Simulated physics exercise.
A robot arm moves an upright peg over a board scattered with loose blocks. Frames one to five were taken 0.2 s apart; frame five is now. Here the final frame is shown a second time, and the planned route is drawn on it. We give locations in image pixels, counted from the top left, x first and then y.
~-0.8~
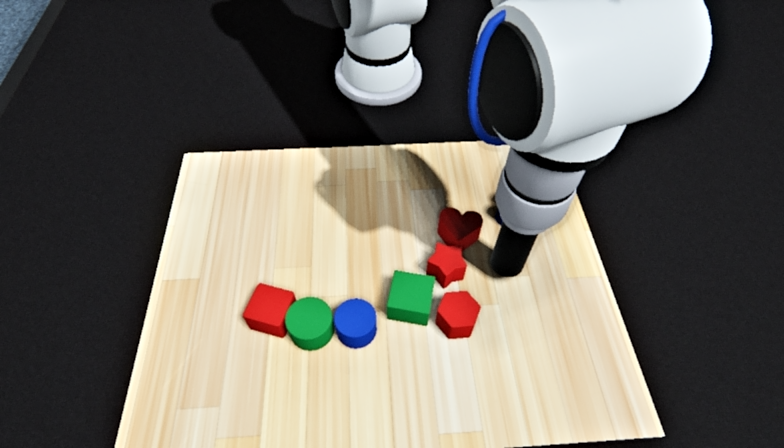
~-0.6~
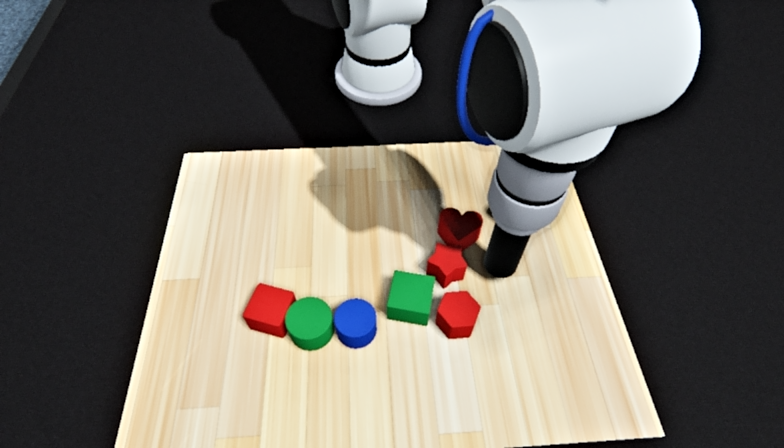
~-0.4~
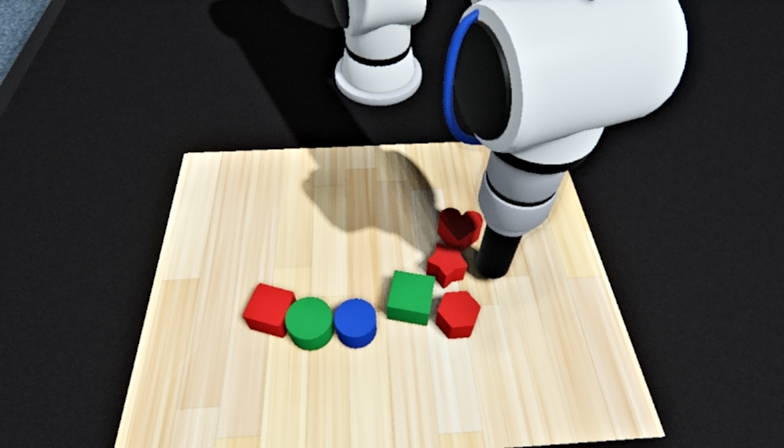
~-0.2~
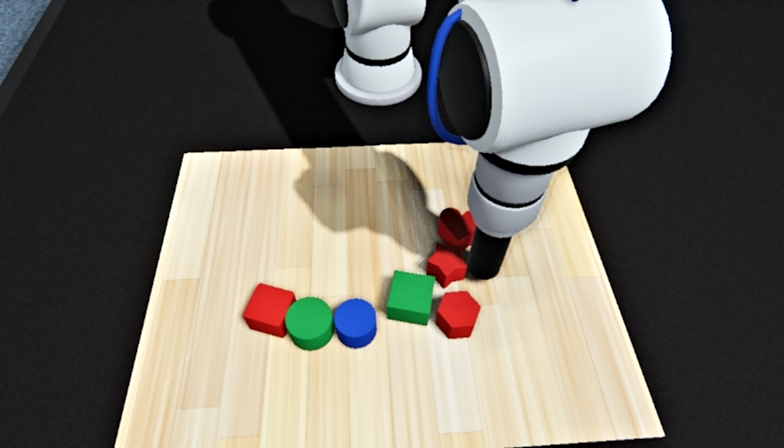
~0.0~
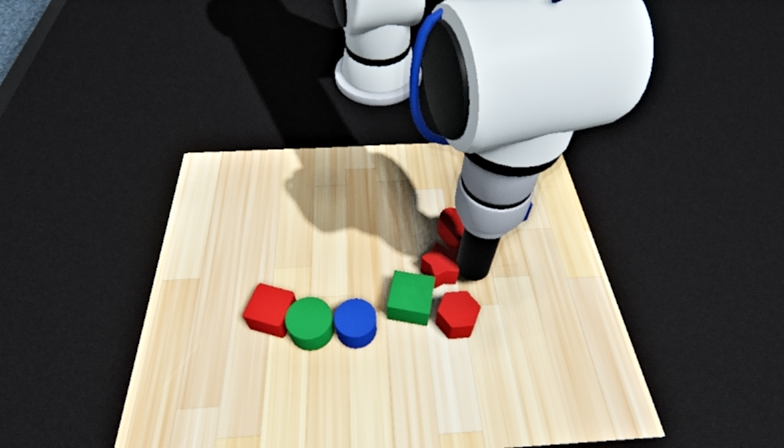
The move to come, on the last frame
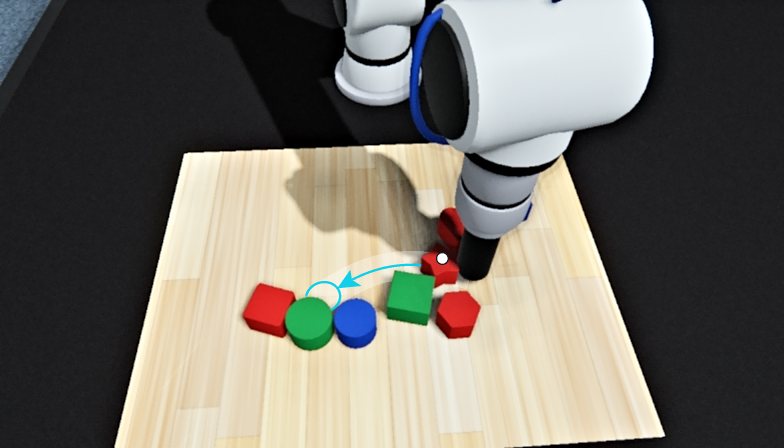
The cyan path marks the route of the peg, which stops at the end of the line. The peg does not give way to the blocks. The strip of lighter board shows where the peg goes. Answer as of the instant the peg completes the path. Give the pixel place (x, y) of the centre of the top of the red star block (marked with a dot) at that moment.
The answer is (306, 258).
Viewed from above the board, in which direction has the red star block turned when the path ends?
The block turns clockwise.
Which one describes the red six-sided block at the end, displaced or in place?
By then it is still where it was.
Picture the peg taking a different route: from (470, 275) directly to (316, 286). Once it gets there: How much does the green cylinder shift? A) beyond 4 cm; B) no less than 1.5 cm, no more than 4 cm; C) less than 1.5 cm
The answer is C.
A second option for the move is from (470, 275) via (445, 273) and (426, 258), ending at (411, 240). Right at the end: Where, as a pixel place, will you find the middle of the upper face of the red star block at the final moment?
The top centre is at (388, 242).
Path on the board, from (470, 275) via (420, 265) and (369, 272), ending at (323, 297); the dot is on the red star block.
What follows on the original path. One third of the way, peg (419, 256); red star block (389, 248).
Two thirds of the way, peg (368, 264); red star block (336, 253).
At the end, peg (321, 289); green cylinder (307, 320); red star block (306, 258), turned 55° clockwise; red six-sided block in place; red heart-shaped block in place.
